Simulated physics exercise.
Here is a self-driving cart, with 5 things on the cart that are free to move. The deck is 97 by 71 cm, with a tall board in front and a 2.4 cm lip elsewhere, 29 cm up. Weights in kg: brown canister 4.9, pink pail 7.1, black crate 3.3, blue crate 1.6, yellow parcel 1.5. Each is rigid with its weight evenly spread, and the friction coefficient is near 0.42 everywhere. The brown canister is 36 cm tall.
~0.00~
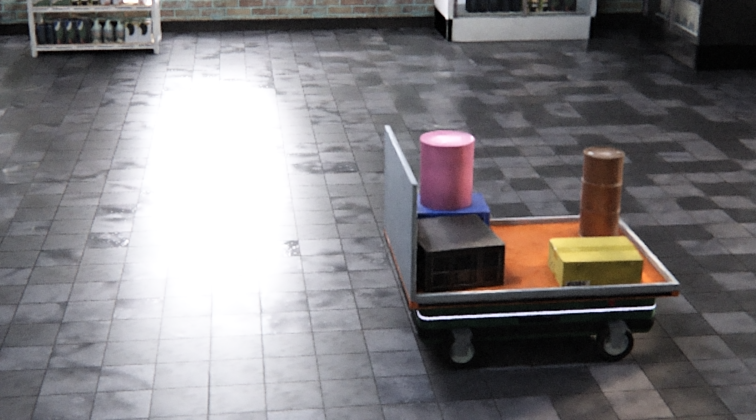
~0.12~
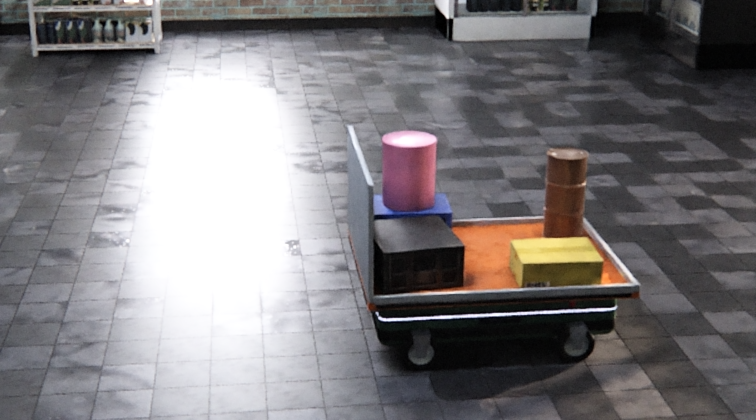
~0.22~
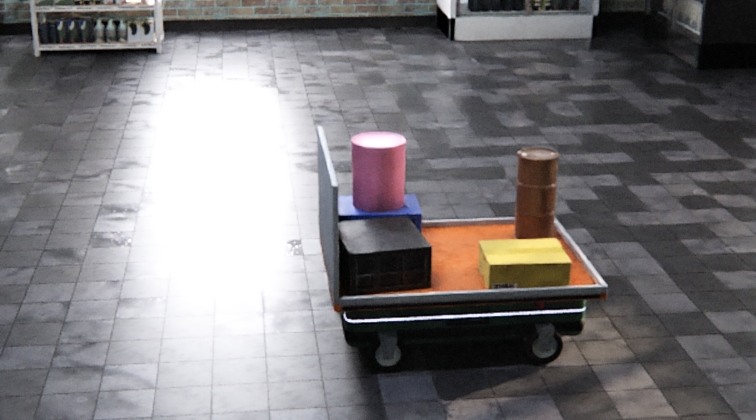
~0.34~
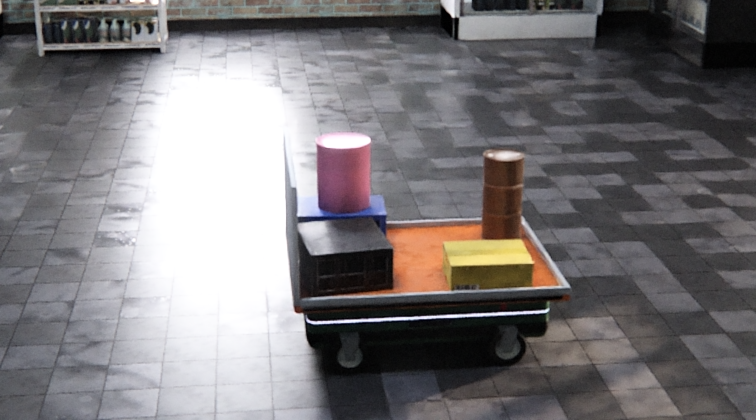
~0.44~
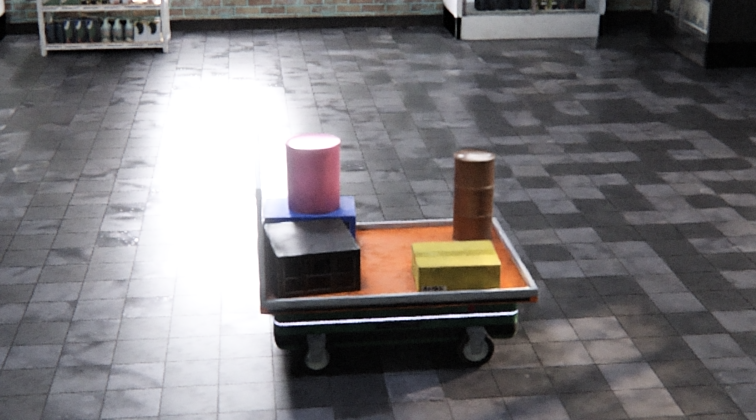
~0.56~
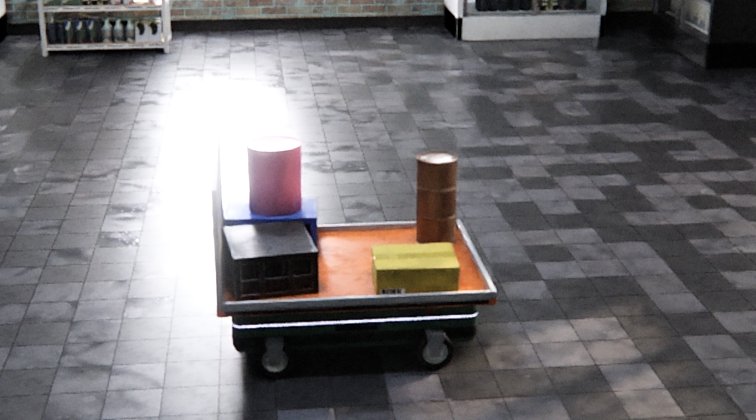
A cart carrying a pink pail, a brown canister and boxes rolls left across the tiled floor.
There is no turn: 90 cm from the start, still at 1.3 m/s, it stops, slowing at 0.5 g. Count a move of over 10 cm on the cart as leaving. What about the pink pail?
The pink pail stays put.
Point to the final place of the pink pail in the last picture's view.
Around (177, 179).
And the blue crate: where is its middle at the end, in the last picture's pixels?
Around (184, 231).
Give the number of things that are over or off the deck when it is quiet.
In all, 0.
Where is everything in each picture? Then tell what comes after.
The first frame shows cart 0 cm along; pink pail (447, 171); brown canister (601, 194).
The second frame shows cart 16 cm along; yellow parcel (555, 263).
The third frame shows cart 29 cm along; brown canister (536, 195); black crate (380, 255).
The fourth frame shows cart 44 cm along; yellow parcel (487, 266).
The fifth frame shows cart 57 cm along; brown canister (473, 197); black crate (311, 257).
The sixth frame shows cart 73 cm along; pink pail (275, 176).
After 0.76 s, cart 98 cm along.
After 0.86 s, cart 105 cm along.
At rest (1.4 s), all 5 in place, give or take 10 cm. In the last view, pink pail near (177, 179).
